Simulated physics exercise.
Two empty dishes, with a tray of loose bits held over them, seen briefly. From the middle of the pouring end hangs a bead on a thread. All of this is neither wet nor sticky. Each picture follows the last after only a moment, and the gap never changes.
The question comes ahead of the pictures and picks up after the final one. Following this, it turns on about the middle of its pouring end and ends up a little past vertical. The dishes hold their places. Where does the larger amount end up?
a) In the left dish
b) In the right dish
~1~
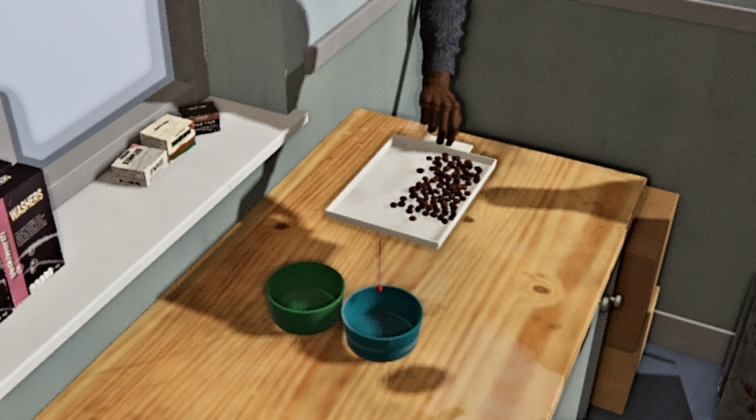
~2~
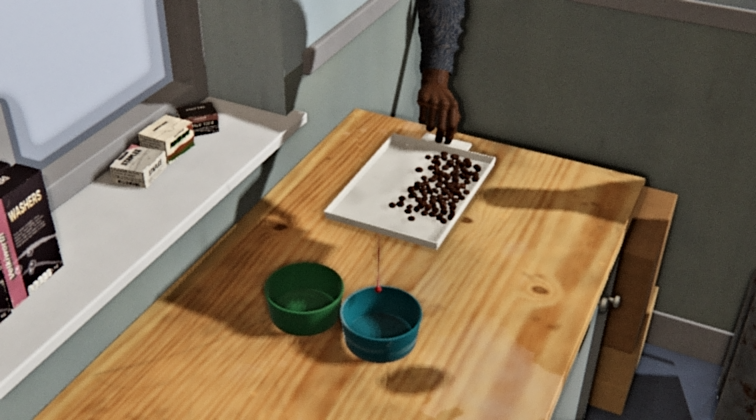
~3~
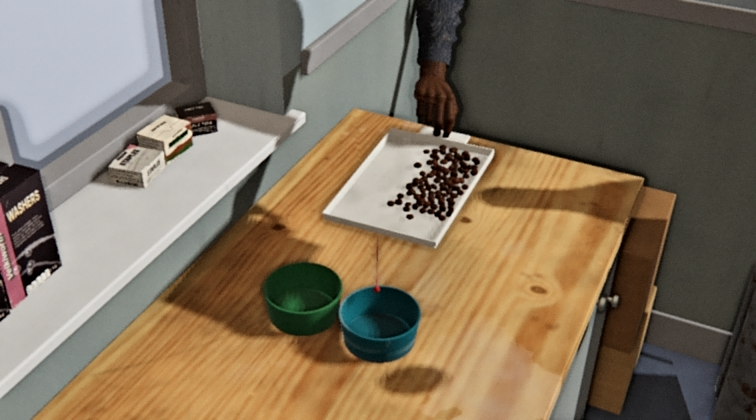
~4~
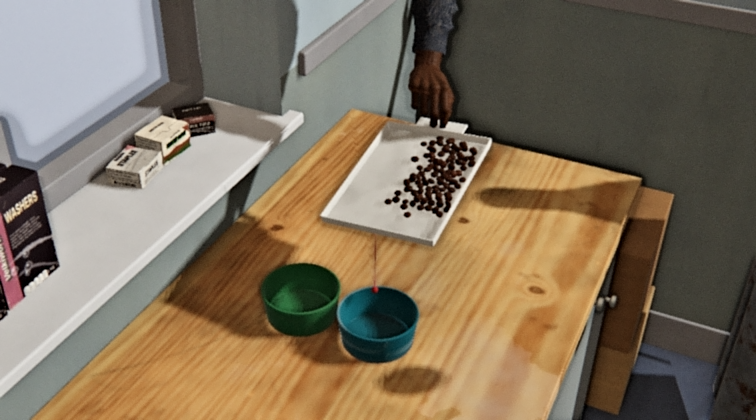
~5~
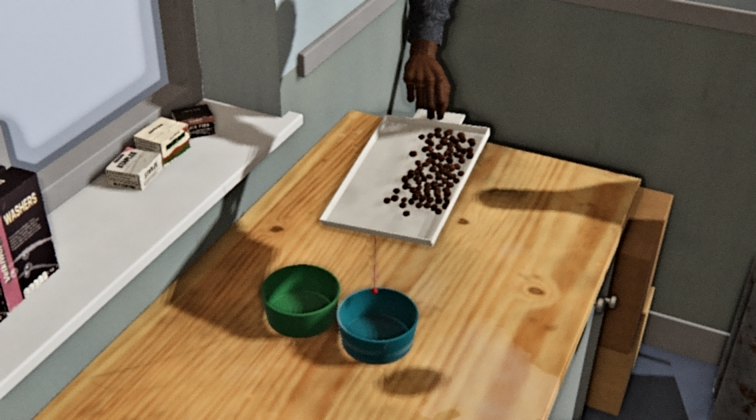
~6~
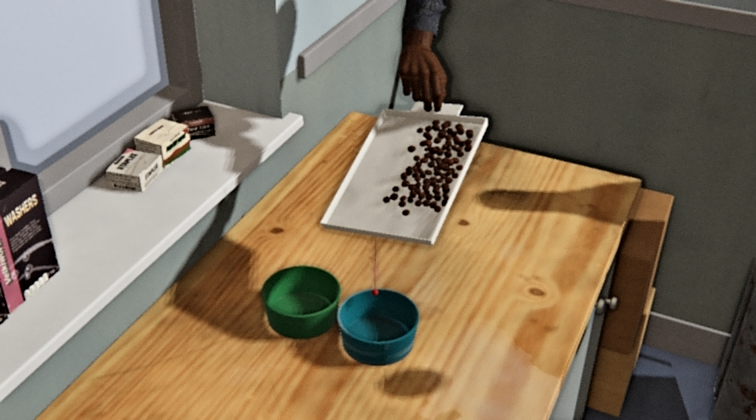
In the left dish.
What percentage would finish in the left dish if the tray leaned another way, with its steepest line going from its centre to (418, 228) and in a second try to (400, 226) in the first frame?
The first try gives close to 0 per cent, the second close to 0 per cent.
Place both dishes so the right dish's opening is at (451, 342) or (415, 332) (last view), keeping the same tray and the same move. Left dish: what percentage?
I'd say about 20 percent, followed by about 60 percent.
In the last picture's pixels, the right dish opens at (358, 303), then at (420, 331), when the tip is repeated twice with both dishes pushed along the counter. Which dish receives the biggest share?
The rightmost dish, then the leftmost dish.
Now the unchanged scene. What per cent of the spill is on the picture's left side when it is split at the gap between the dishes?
50 per cent or thereabouts.
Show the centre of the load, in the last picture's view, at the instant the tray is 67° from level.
Close to (346, 224).
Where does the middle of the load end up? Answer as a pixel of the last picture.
Roughly at (309, 318), give or take.
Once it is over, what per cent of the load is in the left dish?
Around 60 percent.
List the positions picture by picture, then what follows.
The first picture shows corners of the pouring end at (327, 210) and (438, 242), level; middle of the load at (446, 190), flat chocolate drops; left dish at (287, 320); right dish at (365, 347); bead on its thread at (379, 289).
The second picture shows corners of the pouring end at (326, 211) and (437, 242), level; middle of the load at (444, 189).
The third picture shows corners of the pouring end at (324, 212) and (435, 241), tipped barely, lowest at the left corner; middle of the load at (443, 185).
The fourth picture shows corners of the pouring end at (322, 215) and (432, 240), tipped a little, lowest at the left corner; middle of the load at (440, 179).
The fifth picture shows corners of the pouring end at (321, 219) and (431, 239), tipped clearly, lowest at the left corner; middle of the load at (439, 174).
The sixth picture shows corners of the pouring end at (322, 222) and (430, 239), tipped clearly, lowest at the left corner; middle of the load at (437, 169); left dish at (283, 324); right dish at (361, 350).
Soon, tray tipped steeply; most on the tray; a stray few in the left dish; about a quarter in the air.
A while on, tray tipped past a quarter turn; about a quarter on the tray; a small part in the right dish; about half in the left dish; a small part outside both; a small part in the air.
Towards the end, tray tipped past a quarter turn; about a quarter in the right dish; about two thirds in the left dish; about a quarter outside both.
Finally, tray tipped past a quarter turn; about a quarter in the right dish; about two thirds in the left dish; about a quarter outside both.
